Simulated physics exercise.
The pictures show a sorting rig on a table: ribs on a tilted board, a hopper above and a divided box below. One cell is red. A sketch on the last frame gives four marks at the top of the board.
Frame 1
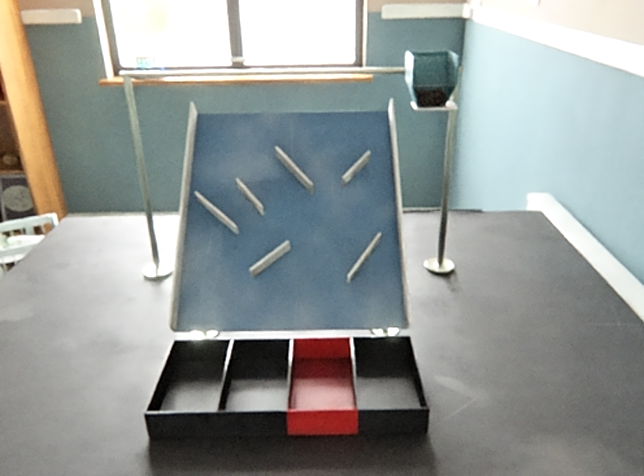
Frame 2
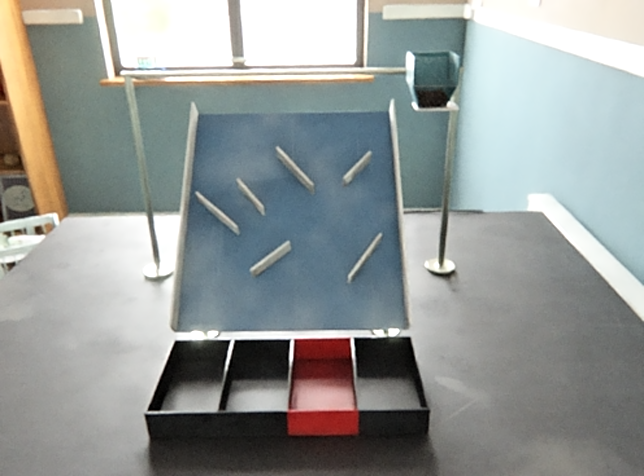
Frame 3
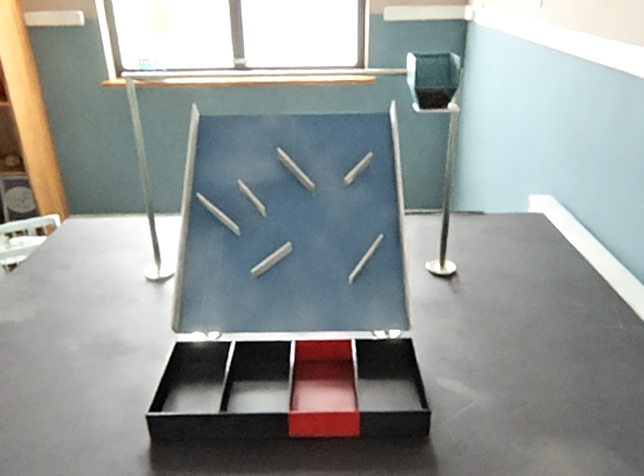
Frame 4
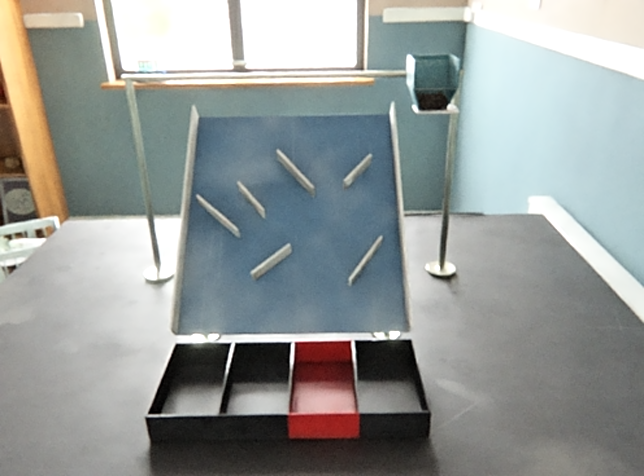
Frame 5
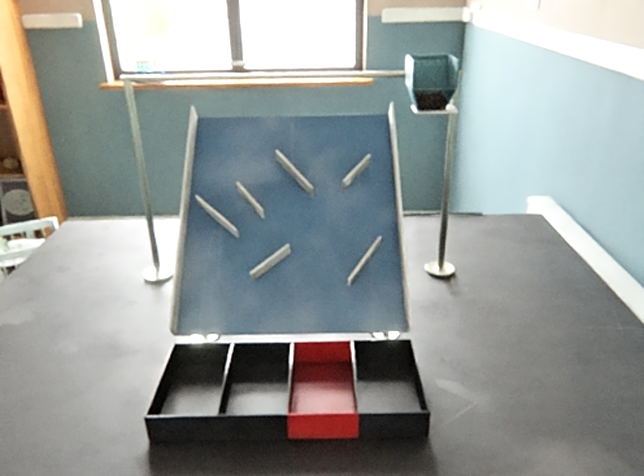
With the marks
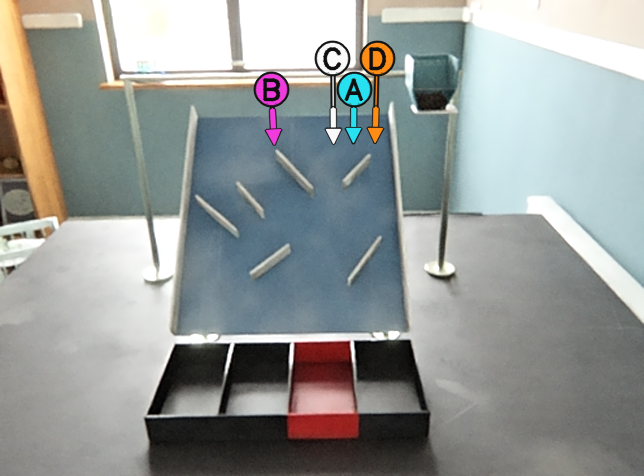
A tilted blue board with six ribs stands still above a divided box with one red cell.
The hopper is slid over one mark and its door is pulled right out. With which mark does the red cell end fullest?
C is best.
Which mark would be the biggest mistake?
D it is.
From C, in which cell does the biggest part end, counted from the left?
It is the third one.
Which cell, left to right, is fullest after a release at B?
The third from the left.
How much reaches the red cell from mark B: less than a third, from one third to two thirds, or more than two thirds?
Mark B gives from one third to two thirds.
On the marked copy, mark A meets the board at (353, 137); mark B meets the board at (273, 139); mark C meets the board at (333, 138); mark D meets the board at (375, 137).
Choosing A, about a third in the red cell, about half in other cells, a stray few outside the box.
Choosing B, about two thirds in the red cell, about a third in other cells.
Choosing C, most in the red cell, a small part in other cells, a small part outside the box.
Choosing D, a small part in the red cell, most in other cells, a small part outside the box.
